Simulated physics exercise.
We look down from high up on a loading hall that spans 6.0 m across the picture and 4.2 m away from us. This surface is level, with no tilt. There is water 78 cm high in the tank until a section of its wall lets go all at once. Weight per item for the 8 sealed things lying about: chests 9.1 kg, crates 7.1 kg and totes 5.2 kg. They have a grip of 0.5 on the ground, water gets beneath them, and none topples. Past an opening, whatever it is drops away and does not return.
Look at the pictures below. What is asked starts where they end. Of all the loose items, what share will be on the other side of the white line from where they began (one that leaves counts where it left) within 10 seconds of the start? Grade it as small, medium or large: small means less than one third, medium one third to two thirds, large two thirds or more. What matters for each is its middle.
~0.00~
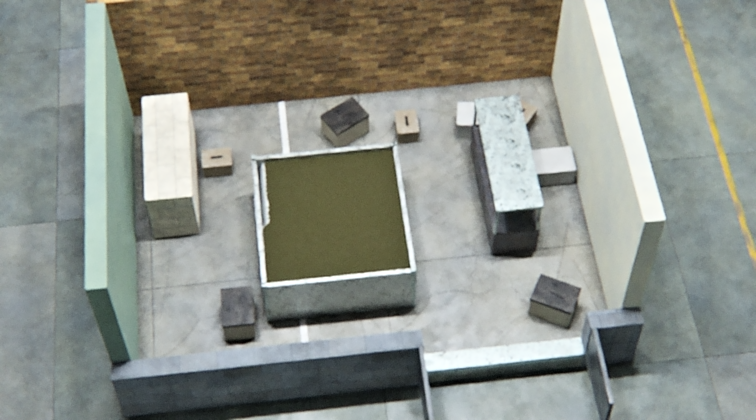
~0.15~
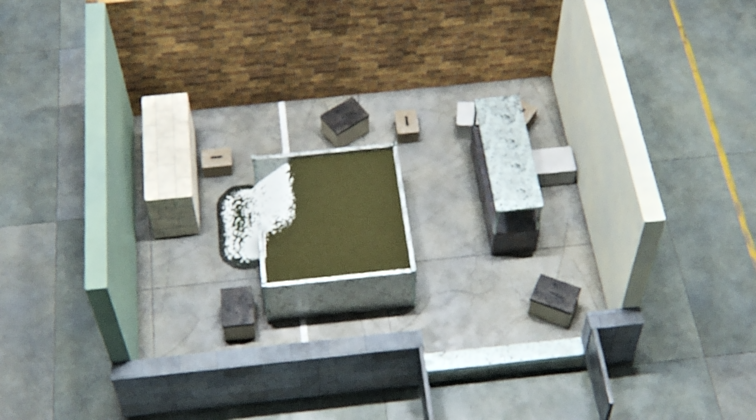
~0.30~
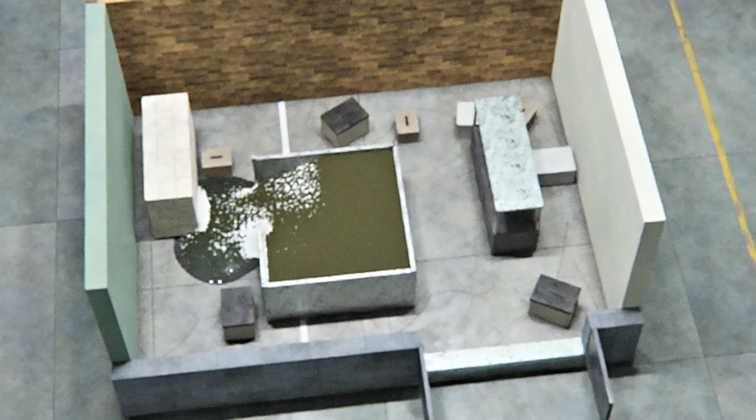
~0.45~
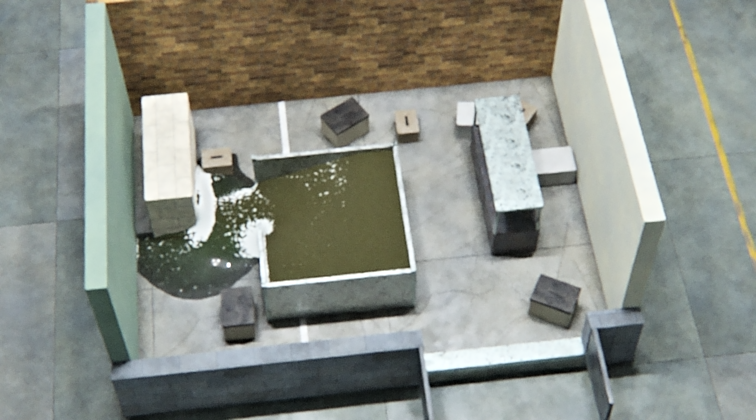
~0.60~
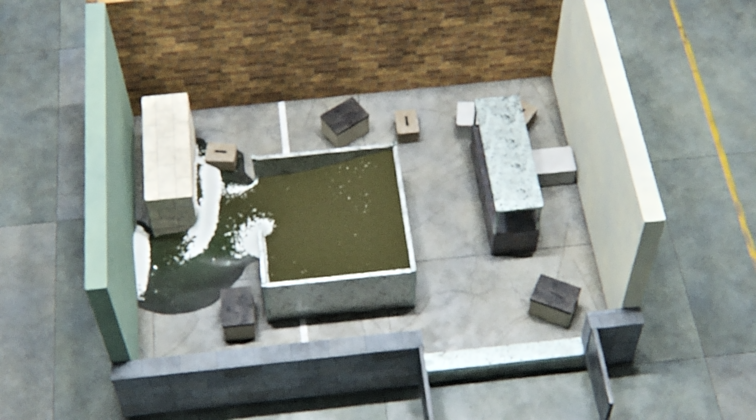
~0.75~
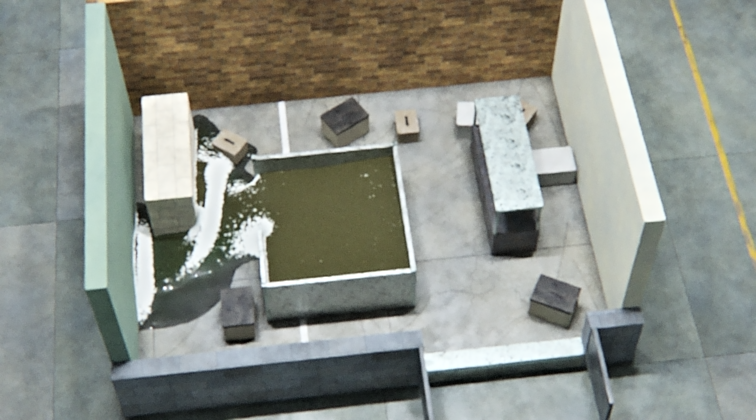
I would call it small.
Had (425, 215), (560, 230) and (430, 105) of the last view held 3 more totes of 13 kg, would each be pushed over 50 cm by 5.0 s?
Listed order: Below the mark, below the mark and above the mark.
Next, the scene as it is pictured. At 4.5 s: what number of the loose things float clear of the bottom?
The count is 7.
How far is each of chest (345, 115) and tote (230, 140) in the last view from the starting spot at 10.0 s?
In that order: 120 cm, 350 cm.
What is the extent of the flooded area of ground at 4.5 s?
That flooded area is roughly 23 m2.
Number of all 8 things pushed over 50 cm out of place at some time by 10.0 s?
Count: 8.
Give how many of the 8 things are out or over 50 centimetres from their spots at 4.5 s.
Tally: 7.
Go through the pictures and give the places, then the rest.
In the first frame, a tote at (216, 157), on the bottom; a chest at (556, 293) rests on the ground; 3.5 m2 under water; 0 of 8 have shifted.
In the second frame, a tote at (216, 157) rests on the ground; a chest at (556, 293) rests on the ground; water covers 4.2 m2; 0 of 8 have shifted.
In the third frame, a tote at (216, 157), on the bottom; a chest at (556, 293), on the bottom; 5.0 m2 under water; 0 of 8 have shifted.
In the fourth frame, a tote at (217, 157), on the bottom; a chest at (556, 293), on the bottom; water covers 5.6 m2; 0 of 8 have shifted.
In the fifth frame, a tote at (221, 152) rests on the ground, 10 cm from its start; a chest at (556, 293), on the bottom; 6.0 m2 under water; 1 of 8 have shifted.
In the sixth frame, a tote at (229, 142), on the bottom, 30 cm from its start; a chest at (556, 293), on the bottom; water covers 6.5 m2; 1 of 8 have shifted.
After 2.0 s 1 of 8 are over the mark; 1 afloat.
After 4.5 s 1 of 8 are over the mark; 7 afloat.
After 7.0 s 1 of 8 are over the mark; 8 afloat.
After 10.0 s 1 of 8 are over the mark; 6 afloat.
